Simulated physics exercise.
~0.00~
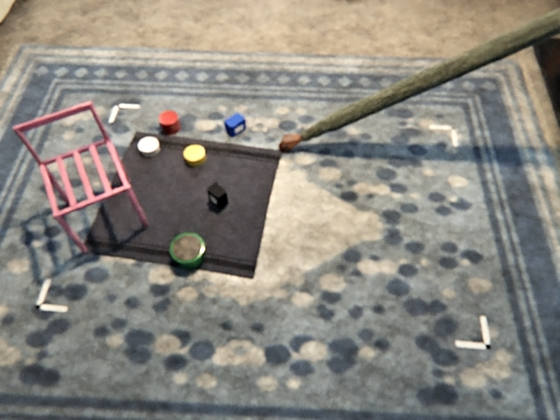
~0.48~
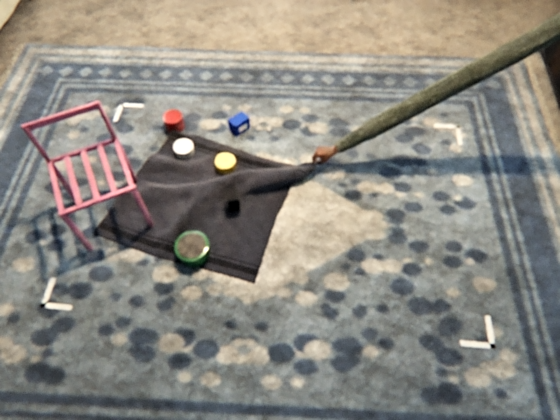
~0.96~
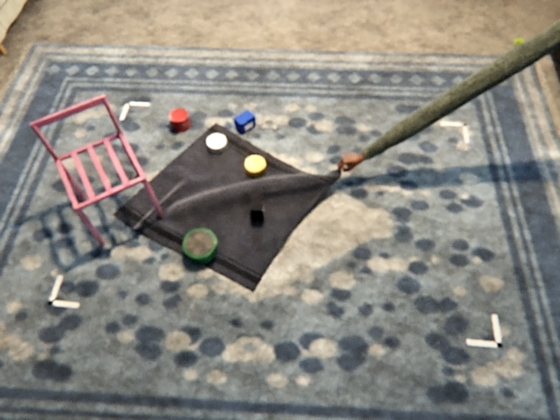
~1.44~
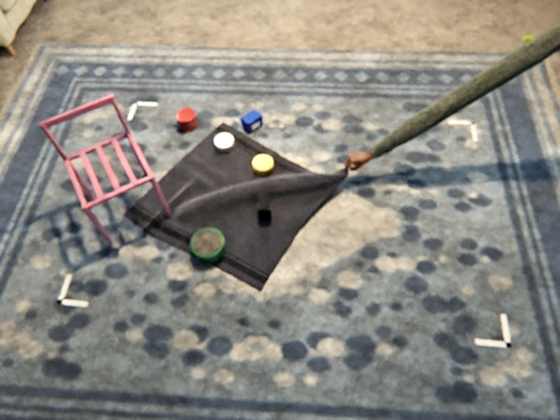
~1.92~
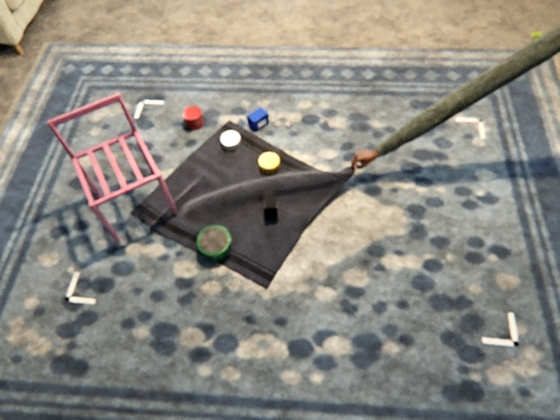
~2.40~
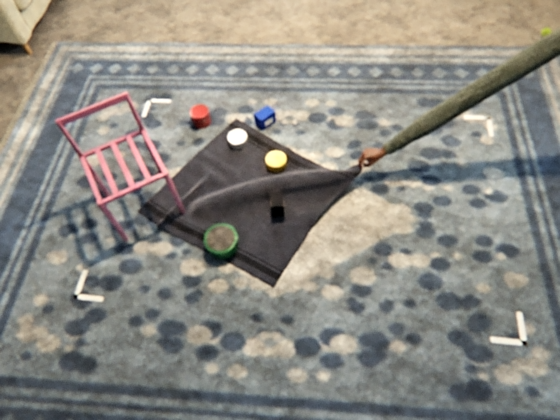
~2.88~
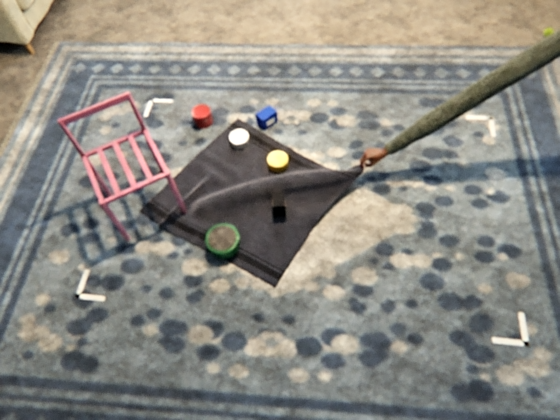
A dark mat is pulled right by a stick, carrying white, yellow and black objects along.
